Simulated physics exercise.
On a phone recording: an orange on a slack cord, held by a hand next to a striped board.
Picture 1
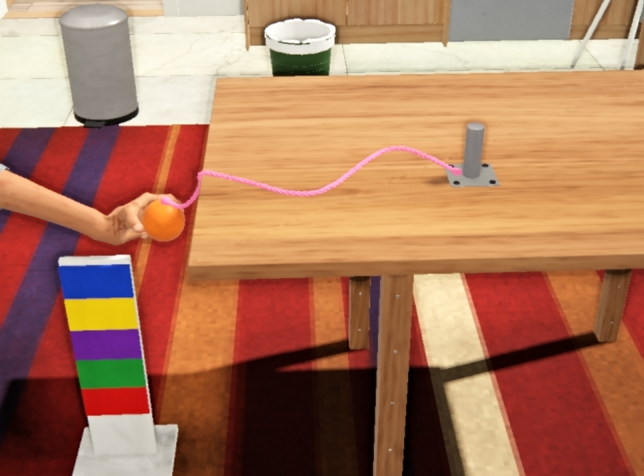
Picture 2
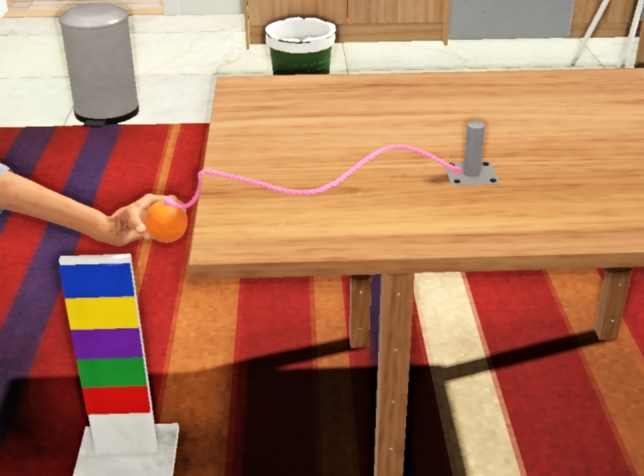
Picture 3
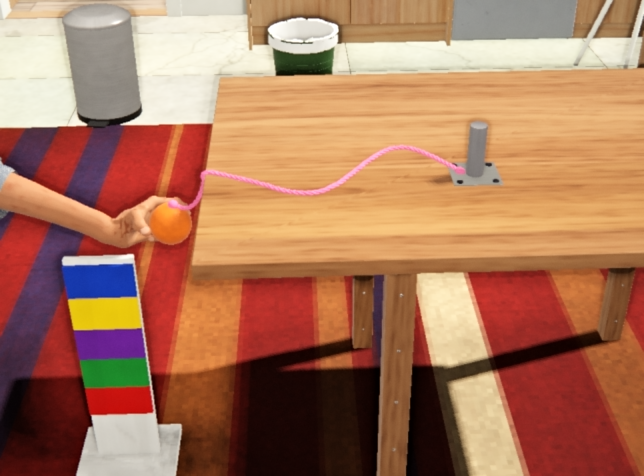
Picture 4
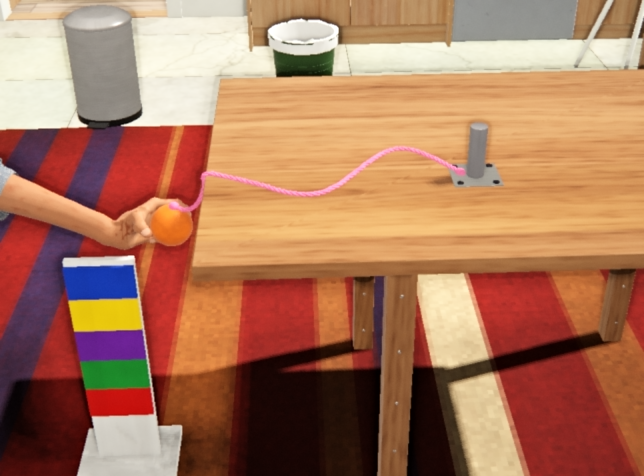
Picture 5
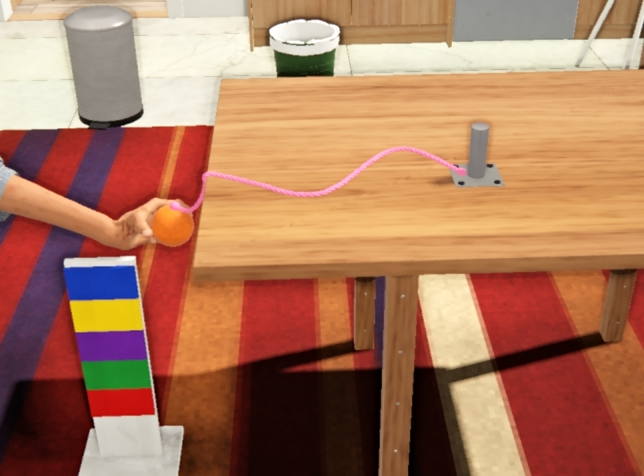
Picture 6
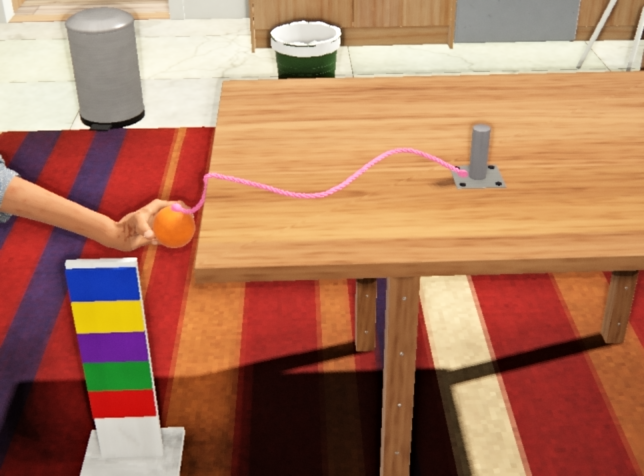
In the video, a hand holds an orange attached to a slack pink cord beside a wooden table, near a stand with coloured bands; the cord runs to a metal post, and little moves apart from a slight shift of the view.
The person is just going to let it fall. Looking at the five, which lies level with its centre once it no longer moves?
The yellow one lies level with its centre.
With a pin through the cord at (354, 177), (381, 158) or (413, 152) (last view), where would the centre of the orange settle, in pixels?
Try 1: (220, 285); try 2: (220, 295); try 3: (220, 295).
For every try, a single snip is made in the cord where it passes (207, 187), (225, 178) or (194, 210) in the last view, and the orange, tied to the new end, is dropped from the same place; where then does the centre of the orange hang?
In that order: (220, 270), (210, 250) and (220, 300).
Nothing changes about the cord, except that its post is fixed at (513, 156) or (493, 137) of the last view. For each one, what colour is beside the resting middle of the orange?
For the first spot, blue; for the second, blue.
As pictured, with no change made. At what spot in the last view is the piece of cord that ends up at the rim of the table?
The bit in question sits close to (279, 192).
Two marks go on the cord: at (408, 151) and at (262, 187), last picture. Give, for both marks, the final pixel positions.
They go to (385, 173) and to (210, 189).
Soon after, orange near (195, 308); level with yellow.
After that, orange near (249, 304); level with yellow.
And then, orange near (221, 310); level with yellow.
In the end, orange near (215, 308); level with yellow. The cord holds its middle at yellow.
